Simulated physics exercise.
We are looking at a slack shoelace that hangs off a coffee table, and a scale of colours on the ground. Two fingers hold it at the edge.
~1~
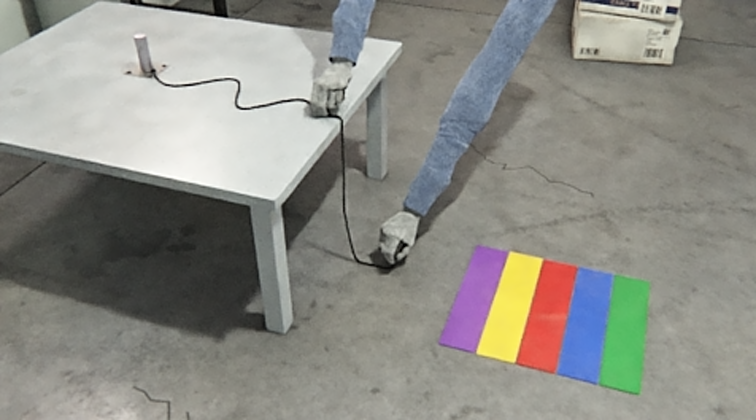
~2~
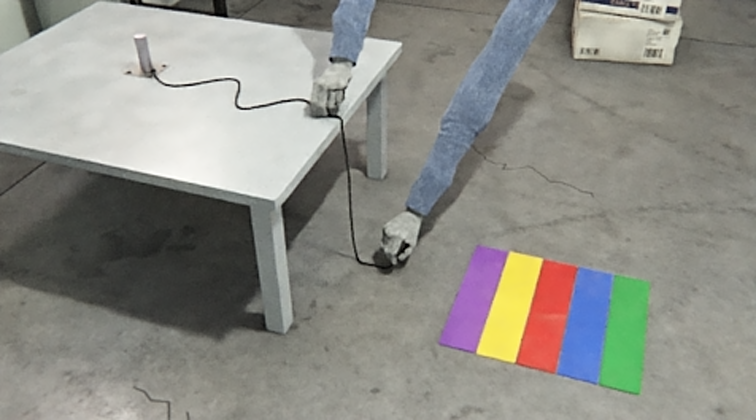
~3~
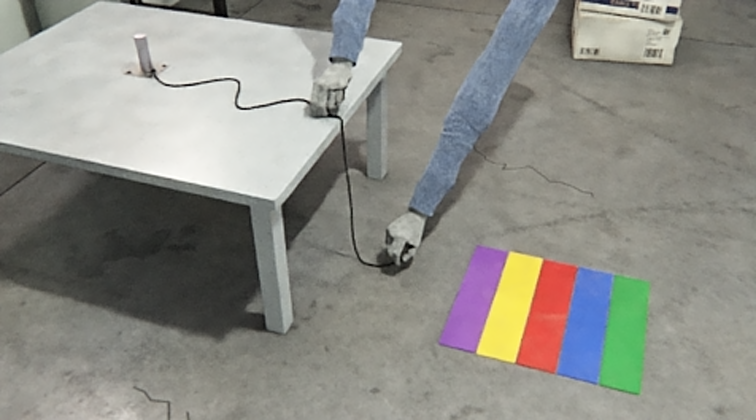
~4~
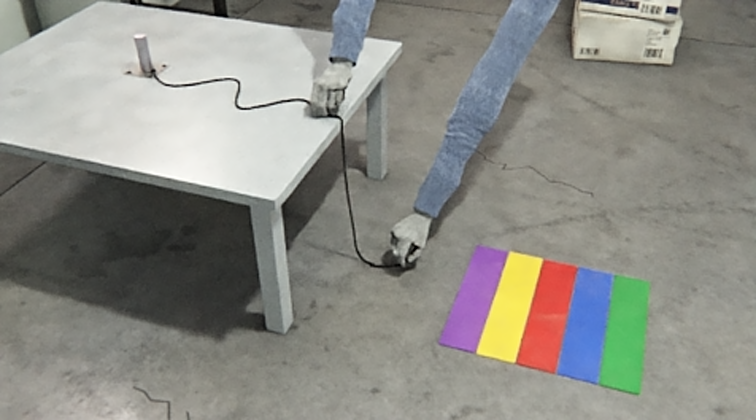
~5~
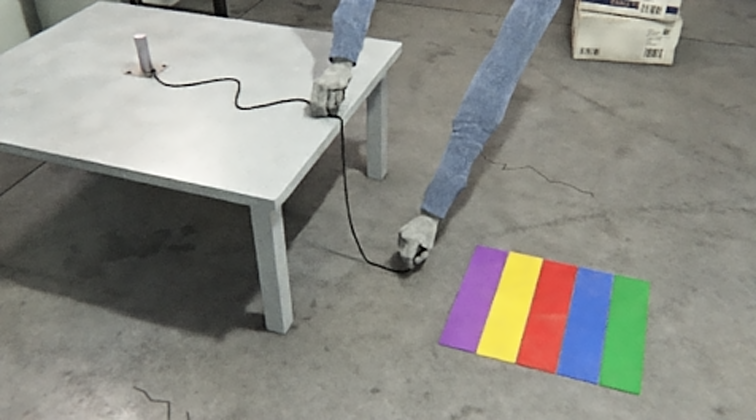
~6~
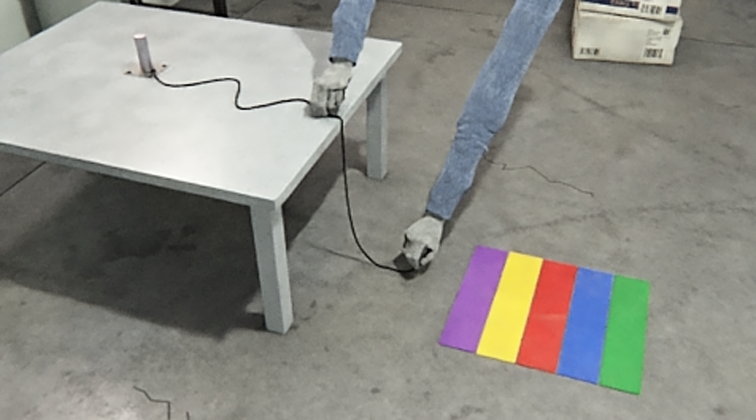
On a concrete floor beside a coffee table, one gloved hand held a black shoelace at the table's edge while the other slowly drew its low end slightly right, near a strip of five colours.
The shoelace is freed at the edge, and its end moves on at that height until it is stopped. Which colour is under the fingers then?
The end stops over the blue strip.
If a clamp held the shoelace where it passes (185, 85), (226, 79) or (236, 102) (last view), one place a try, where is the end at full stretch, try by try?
Near (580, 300), (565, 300) and (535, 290).
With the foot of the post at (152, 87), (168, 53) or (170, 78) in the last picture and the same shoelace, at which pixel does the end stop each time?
Near (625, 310), (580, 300) and (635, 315).
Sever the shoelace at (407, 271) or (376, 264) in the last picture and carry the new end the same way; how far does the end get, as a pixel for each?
The places are (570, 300) and (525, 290).
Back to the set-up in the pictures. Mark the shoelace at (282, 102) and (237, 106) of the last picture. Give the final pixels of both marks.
About (335, 114), and the other about (292, 103).
A little later, end near (532, 291); over yellow.
Next, end near (570, 299); over red.
When it is tight, end near (591, 304); over blue. It gets as far as the blue strip.
